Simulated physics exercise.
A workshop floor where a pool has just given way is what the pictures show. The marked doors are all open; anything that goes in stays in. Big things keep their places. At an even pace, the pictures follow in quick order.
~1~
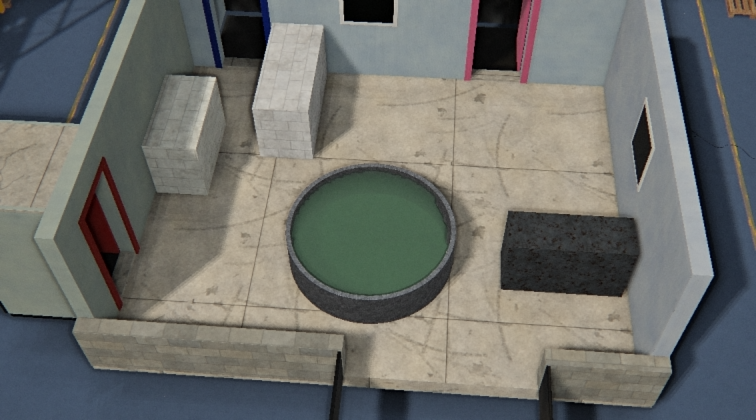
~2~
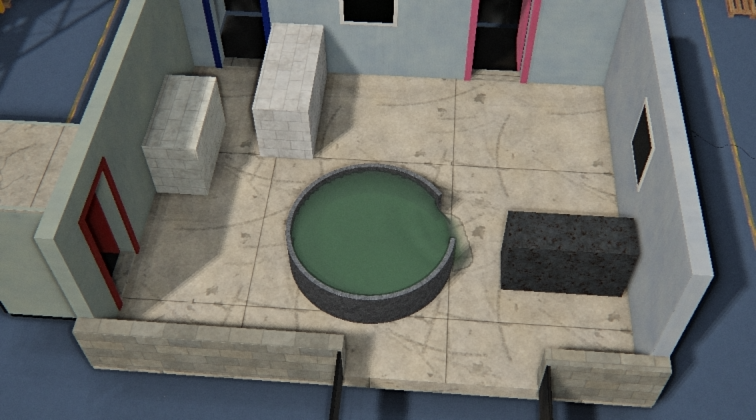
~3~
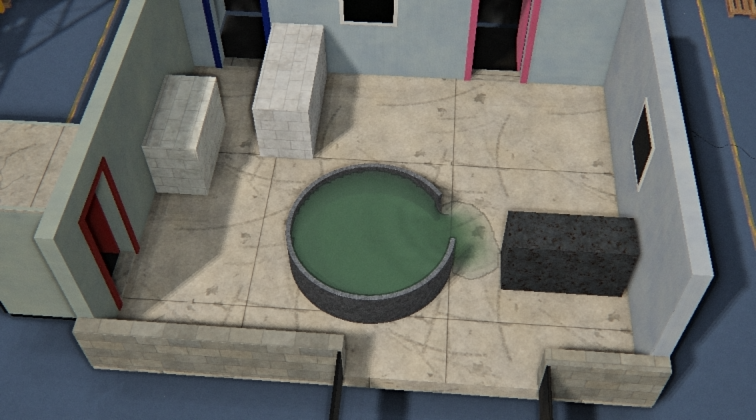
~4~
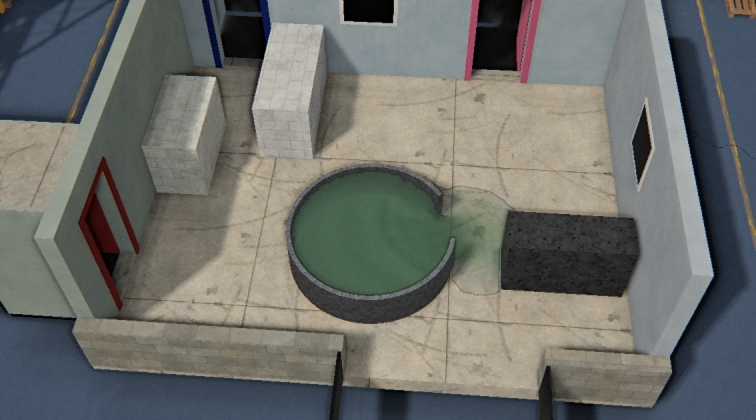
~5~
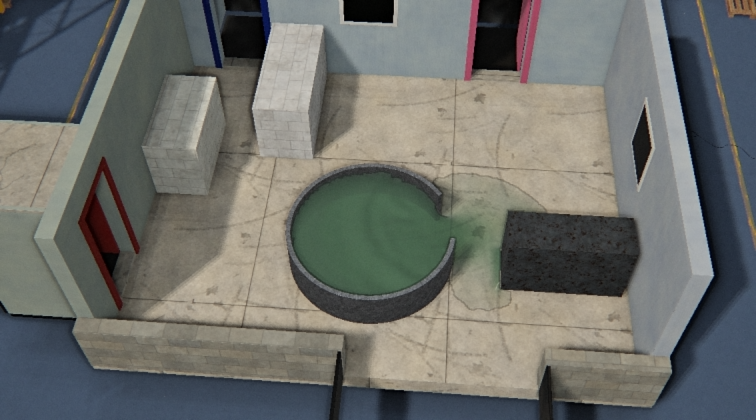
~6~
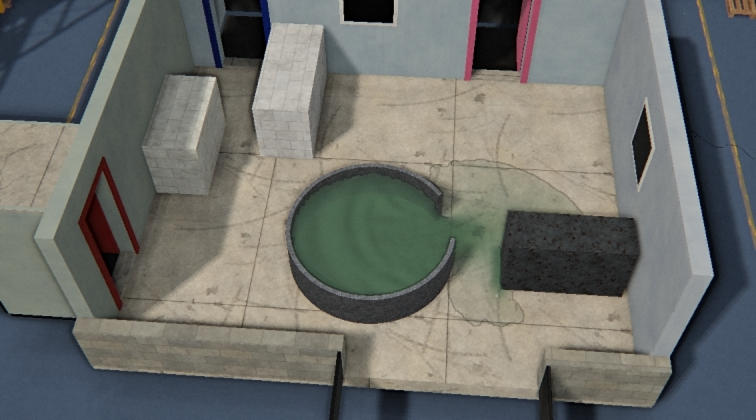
At the start, a round, dark-rimmed pool of green water sits whole and still on a pale workshop floor between blocks. A gap then opens in its right side and water pours out, reaching the dark block and spreading along the floor above and below it while the blocks stay put.
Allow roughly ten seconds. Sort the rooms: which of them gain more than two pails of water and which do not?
The blue door gains no more; the pink door gains more; the red door gains no more.
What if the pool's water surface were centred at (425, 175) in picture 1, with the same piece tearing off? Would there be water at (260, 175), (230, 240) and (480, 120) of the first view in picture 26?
My reading is missed by the flood first, missed by the flood next and hit by the flood last.
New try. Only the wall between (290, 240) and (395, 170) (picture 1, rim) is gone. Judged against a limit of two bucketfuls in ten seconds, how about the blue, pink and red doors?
The blue one tops the mark; the pink one falls short; the red one tops the mark.
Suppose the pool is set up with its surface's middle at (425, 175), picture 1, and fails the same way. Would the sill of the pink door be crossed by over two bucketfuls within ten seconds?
Then: The pink door takes more.
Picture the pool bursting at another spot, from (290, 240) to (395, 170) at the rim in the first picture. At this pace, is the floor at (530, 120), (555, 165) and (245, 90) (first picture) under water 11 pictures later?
Listed order gives left alone; left alone; sopping.
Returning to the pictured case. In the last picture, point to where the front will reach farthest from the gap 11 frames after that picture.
At roughly (596, 91).
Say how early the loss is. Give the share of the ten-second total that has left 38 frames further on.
Estimate: Some 60 %.
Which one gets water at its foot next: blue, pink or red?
I pick the pink door.
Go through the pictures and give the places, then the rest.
In the first picture, the pool at (371, 231) is whole and still.
In the second picture, water pours out at (447, 234) and has run to (466, 263).
In the third picture, the front is at (489, 268), out from the gap at (447, 235).
In the fourth picture, the front is at a hidden place, out from the gap at (447, 235).
In the fifth picture, the front is at a hidden place, out from the gap at (447, 235).
In the sixth picture, the front is at a hidden place, out from the gap at (447, 234).
A moment on, water covers 20 % of the floor; the blue door not reached, the pink door not reached, the red door not reached.
Next, water covers 30 % of the floor; the blue door not reached, the pink door not reached, the red door not reached.
Then, water covers 35 % of the floor; the blue door not reached, the pink door under two buckets in, the red door not reached.
Later, water covers 60 % of the floor; the blue door wet at the sill, nothing in, the pink door over two buckets in, the red door not reached.
In the end, water covers 80 % of the floor; the blue door wet at the sill, nothing in, the pink door over two buckets in, the red door wet at the sill, nothing in.
